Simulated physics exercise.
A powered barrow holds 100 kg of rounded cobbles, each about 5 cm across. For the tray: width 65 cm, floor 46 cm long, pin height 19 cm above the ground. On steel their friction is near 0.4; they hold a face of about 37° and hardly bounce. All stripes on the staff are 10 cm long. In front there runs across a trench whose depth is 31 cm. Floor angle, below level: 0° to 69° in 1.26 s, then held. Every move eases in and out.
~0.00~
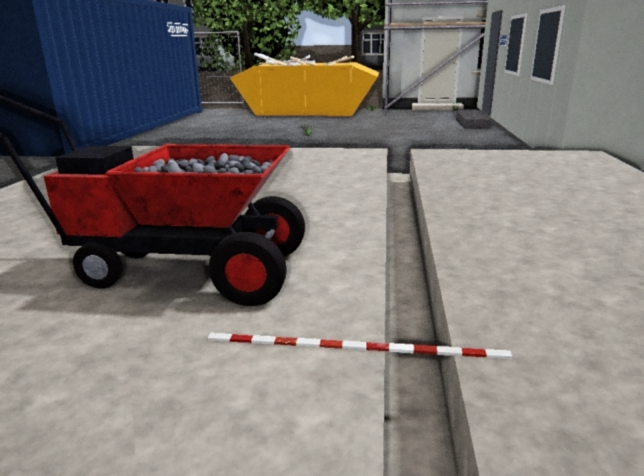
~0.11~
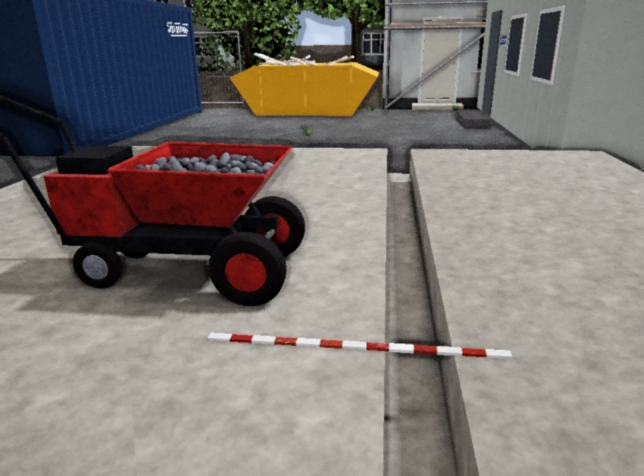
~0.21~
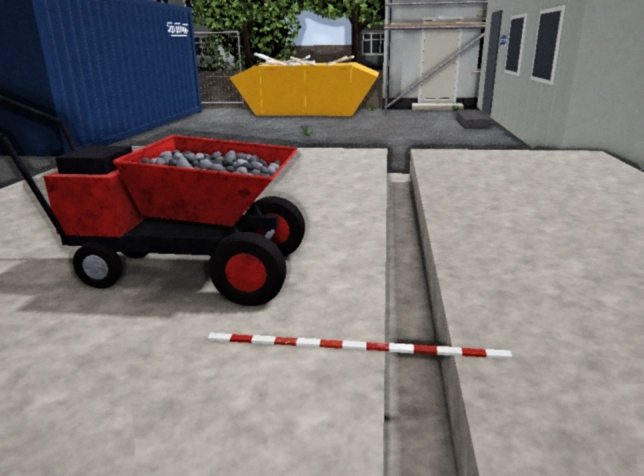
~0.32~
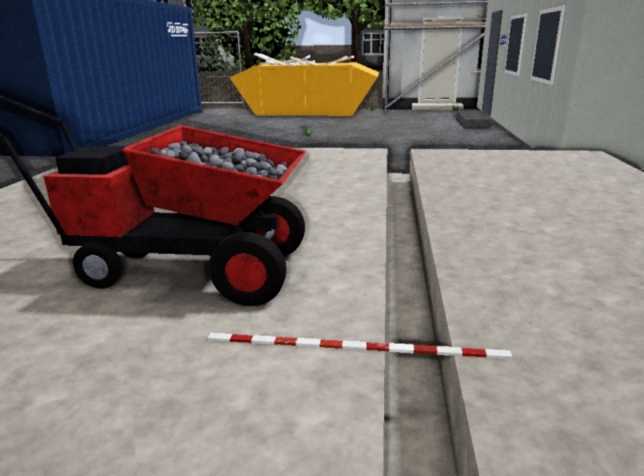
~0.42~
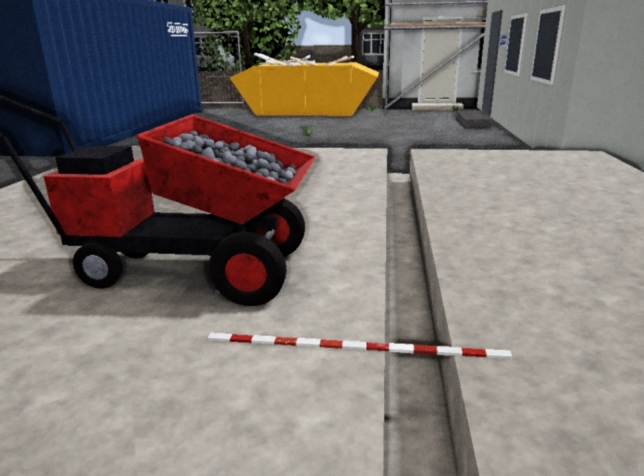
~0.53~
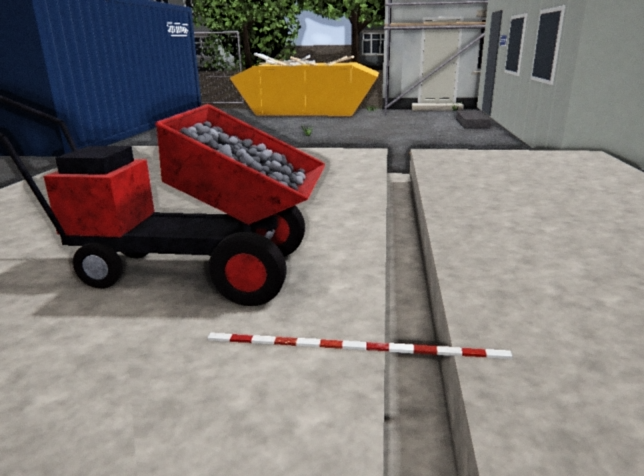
In a paved yard seen from slightly above by a still camera, a blue container, a yellow skip and a pale grey building stand at the back. A red barrow with black wheels, its tray full of grey cobbles, sits at left on pale concrete, and a red-and-white striped staff lies across a narrow trench right of centre. The barrow stays put while its tray tilts smoothly, the rear rising and the front angling down to the right.
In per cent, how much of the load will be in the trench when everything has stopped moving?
Around 80 per cent of it.
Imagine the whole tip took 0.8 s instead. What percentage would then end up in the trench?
80 %.
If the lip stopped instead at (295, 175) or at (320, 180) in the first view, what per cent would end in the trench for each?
It'd be around 95 per cent and after that around 65 per cent.
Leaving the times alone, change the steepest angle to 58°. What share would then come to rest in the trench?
Trench share: Approx. 35%.
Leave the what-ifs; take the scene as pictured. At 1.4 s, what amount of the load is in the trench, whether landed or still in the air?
By that moment, roughly 20 per cent of the load.
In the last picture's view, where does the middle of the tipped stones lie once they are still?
Look at roughly (405, 316).
After 0.9 s the floor is at 58°; 100 % in the tray; the foremost stones are at (343, 215).
After 1.4 s the floor is at 69°; 65 % in the tray, 16 % short of the trench, 19 % in the trench; the foremost stones are at (432, 333).
After 1.7 s the floor is at 69°; 32 % in the tray, 19 % short of the trench, 49 % in the trench; the foremost stones are at (441, 333).
After 3.7 s the floor is at 69°; 0 % in the tray, 20 % short of the trench, 80 % in the trench; the foremost stones are at (448, 334).
